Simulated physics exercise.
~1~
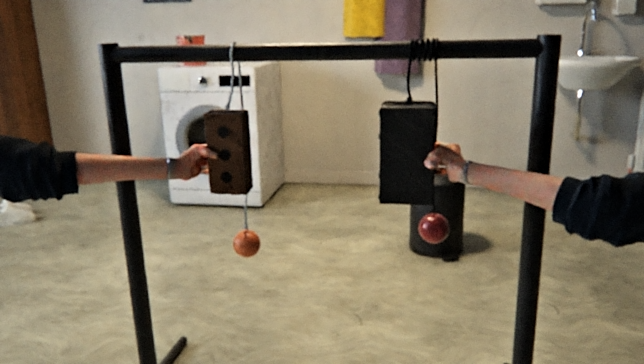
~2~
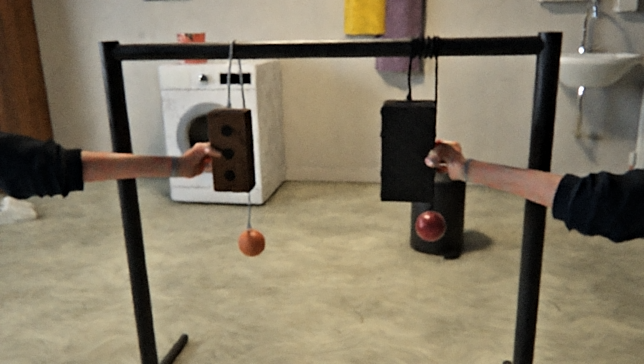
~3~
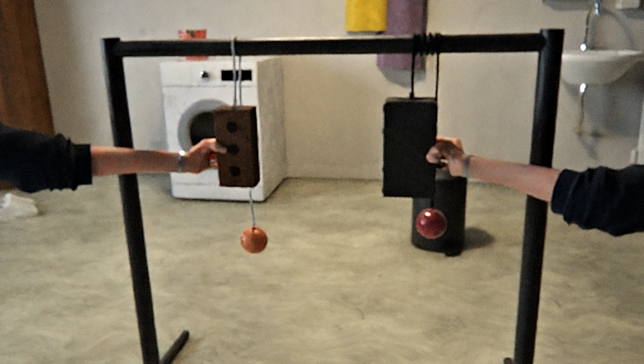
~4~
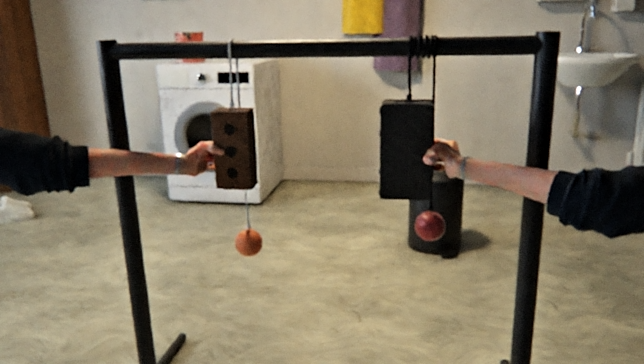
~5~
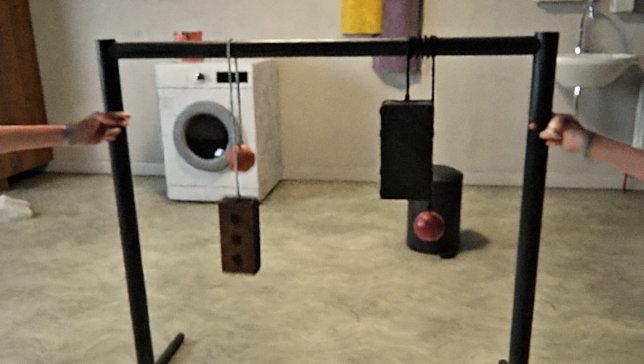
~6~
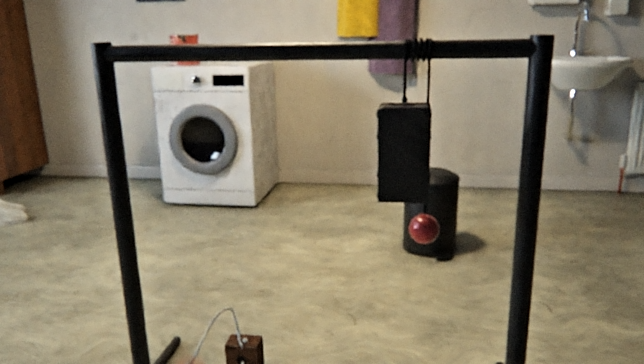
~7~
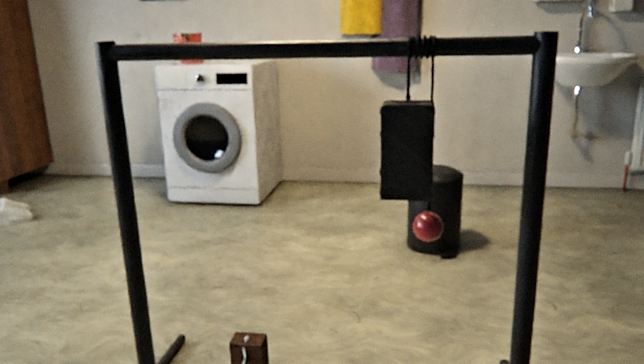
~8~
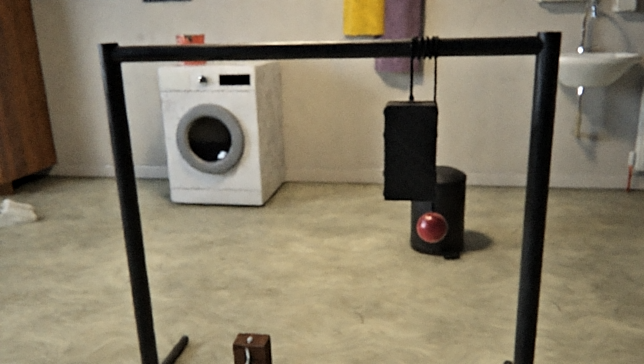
At the start, two hands reach in from the sides to hold a brick and a black case beneath a dark rail, with a small orange ball hanging below the brick and a red ball below the case. For a while the hands stay in place and little moves. Then both hands let go and draw back to the posts, and the brick drops as the orange ball rises. The brick runs down to the floor, its cord coming off the rail. It ends with the brick on the floor and the black case still hanging, the red ball below it.
